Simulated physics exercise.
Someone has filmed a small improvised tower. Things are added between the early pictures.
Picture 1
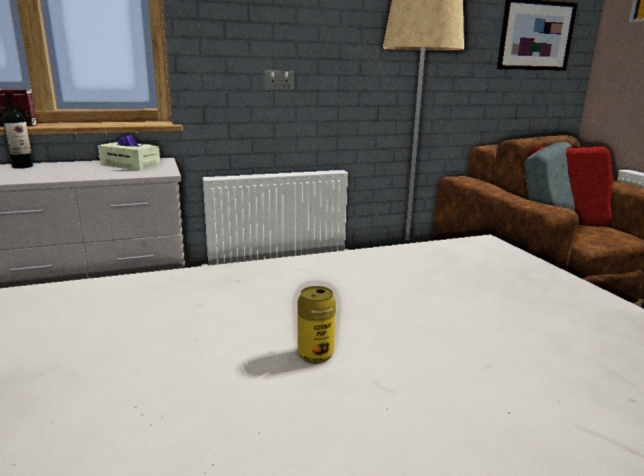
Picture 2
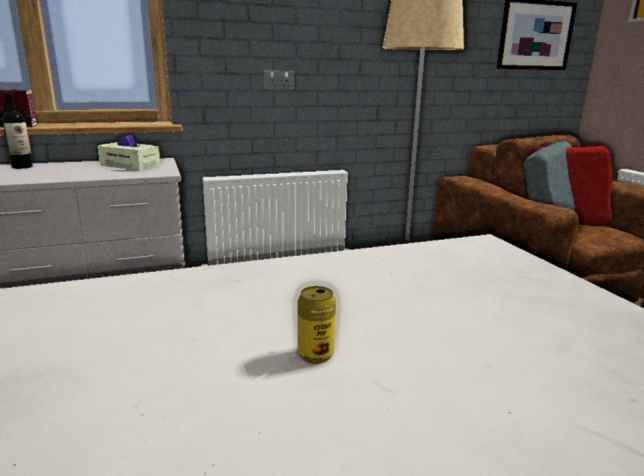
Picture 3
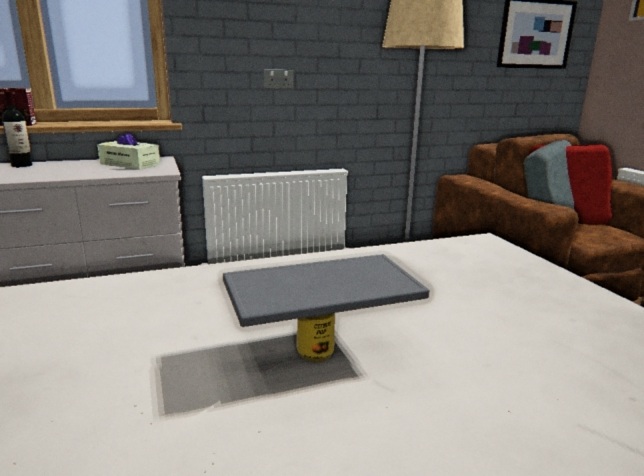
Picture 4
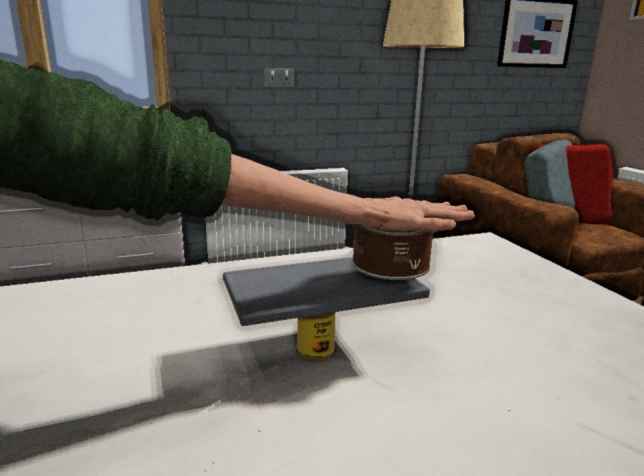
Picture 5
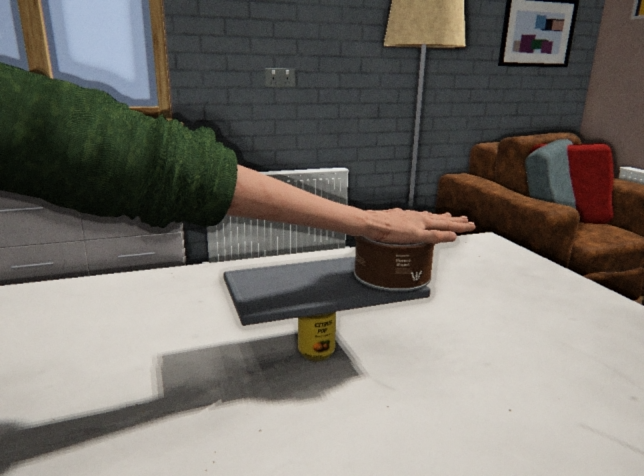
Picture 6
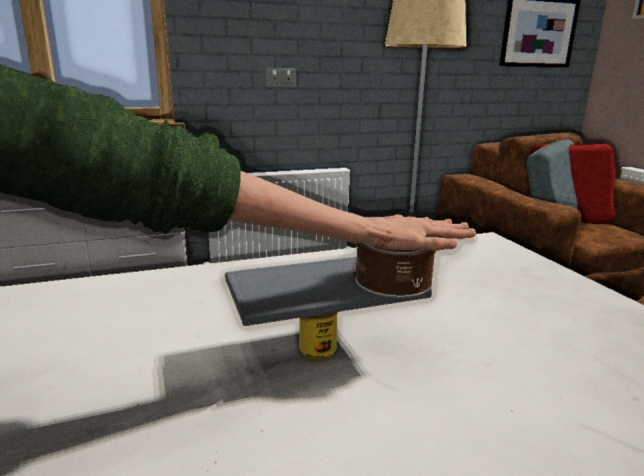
The clip opens on a yellow can standing alone on a white table, and then a flat grey board appears balanced across its top. An arm in a green sleeve reaches in from the left, lowering a brown tub slightly onto the board's right side, the hand staying on it.
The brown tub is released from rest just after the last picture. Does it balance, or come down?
Here the stack loses its balance.
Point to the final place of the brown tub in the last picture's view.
At about (407, 314).
Then, 0.30 s past the last view, brown tub now fallen; grey lid rocked 52° from its first pose.
Then, 0.40 s past the last view, grey lid rocked 62° from its first pose.
Then, 1.30 s past the last view, grey lid rocked 49° from its first pose.
Finally, fallen, brown tub; down or leaning hard in the stack, grey lid; yellow can still in place. Final places as the last picture's camera would see them, brown tub near (407, 314). The stack comes apart.
